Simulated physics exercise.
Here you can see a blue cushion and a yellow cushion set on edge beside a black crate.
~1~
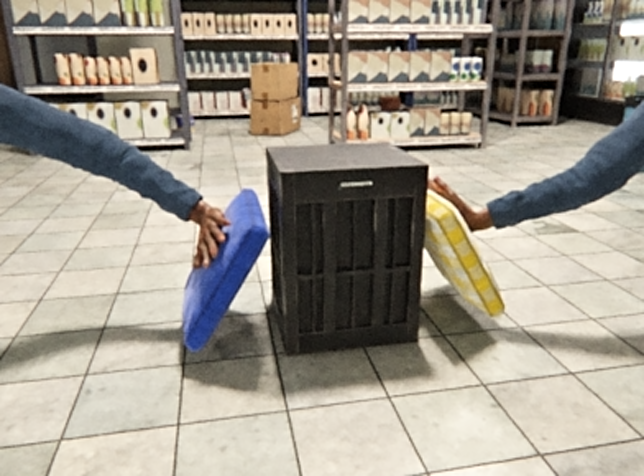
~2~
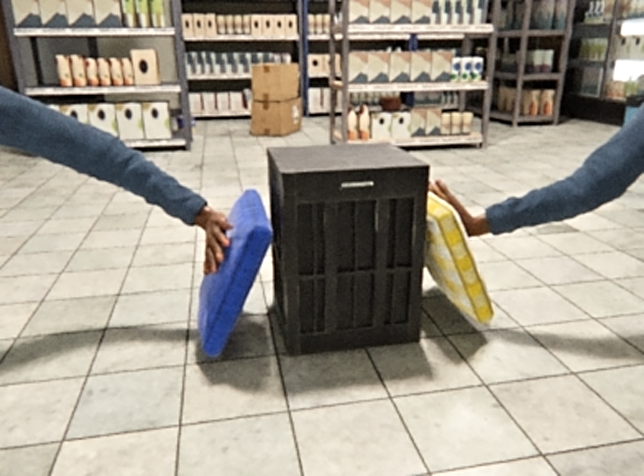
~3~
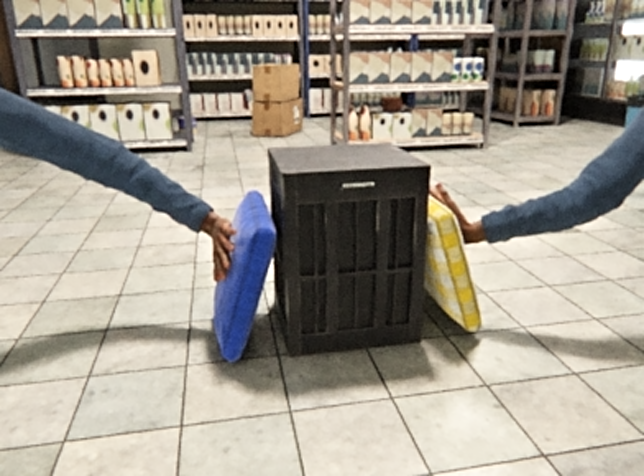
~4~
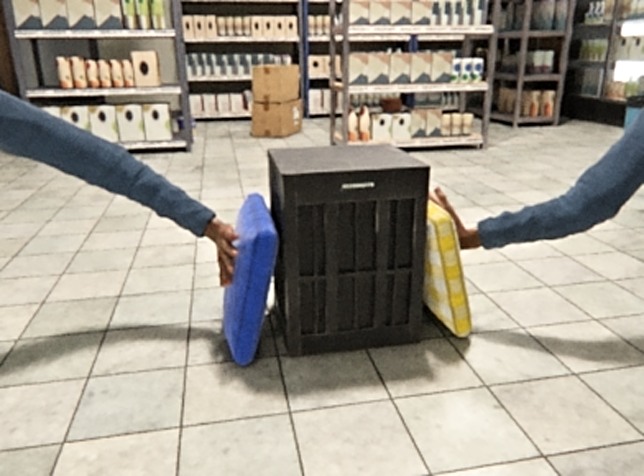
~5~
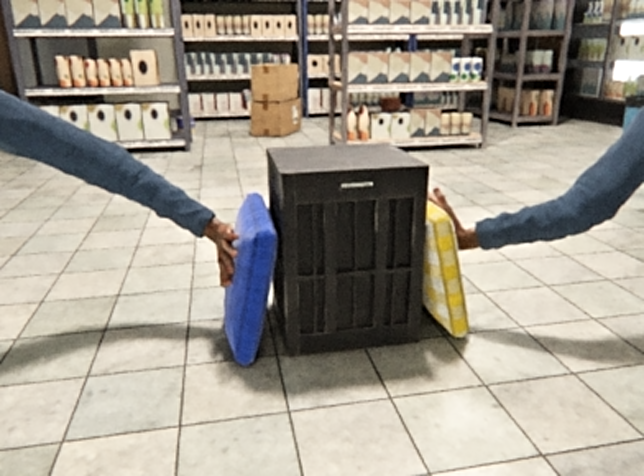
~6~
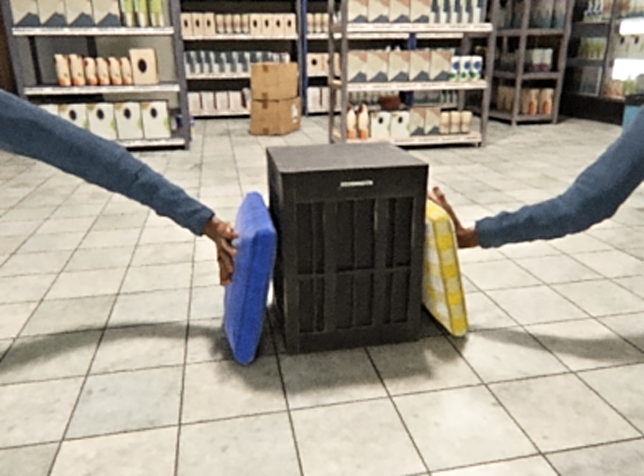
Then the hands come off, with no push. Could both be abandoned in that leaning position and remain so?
My prediction: My guess is the blue cushion won't come down; my guess is the yellow cushion won't come down.
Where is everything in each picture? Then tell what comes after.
In the first frame, blue cushion foot (194, 347), head (262, 232); yellow cushion foot (498, 313), head (444, 217).
In the second frame, blue cushion foot (212, 352); yellow cushion foot (486, 320).
In the third frame, blue cushion foot (232, 357); yellow cushion foot (474, 328).
In the fourth frame, blue cushion foot (244, 361); yellow cushion foot (463, 333).
In the fifth frame, blue cushion foot (246, 361); yellow cushion foot (460, 333).
In the sixth frame, blue cushion foot (245, 360), head (267, 233), almost upright; yellow cushion foot (460, 332), head (440, 220), almost upright.
Then, 0.50 s later than the last view, blue cushion against the side near (250, 271); yellow cushion against the side near (427, 256).
Finally, blue cushion against the side near (250, 271); yellow cushion against the side near (427, 256). The blue cushion holds its lean and the yellow cushion remains propped up.
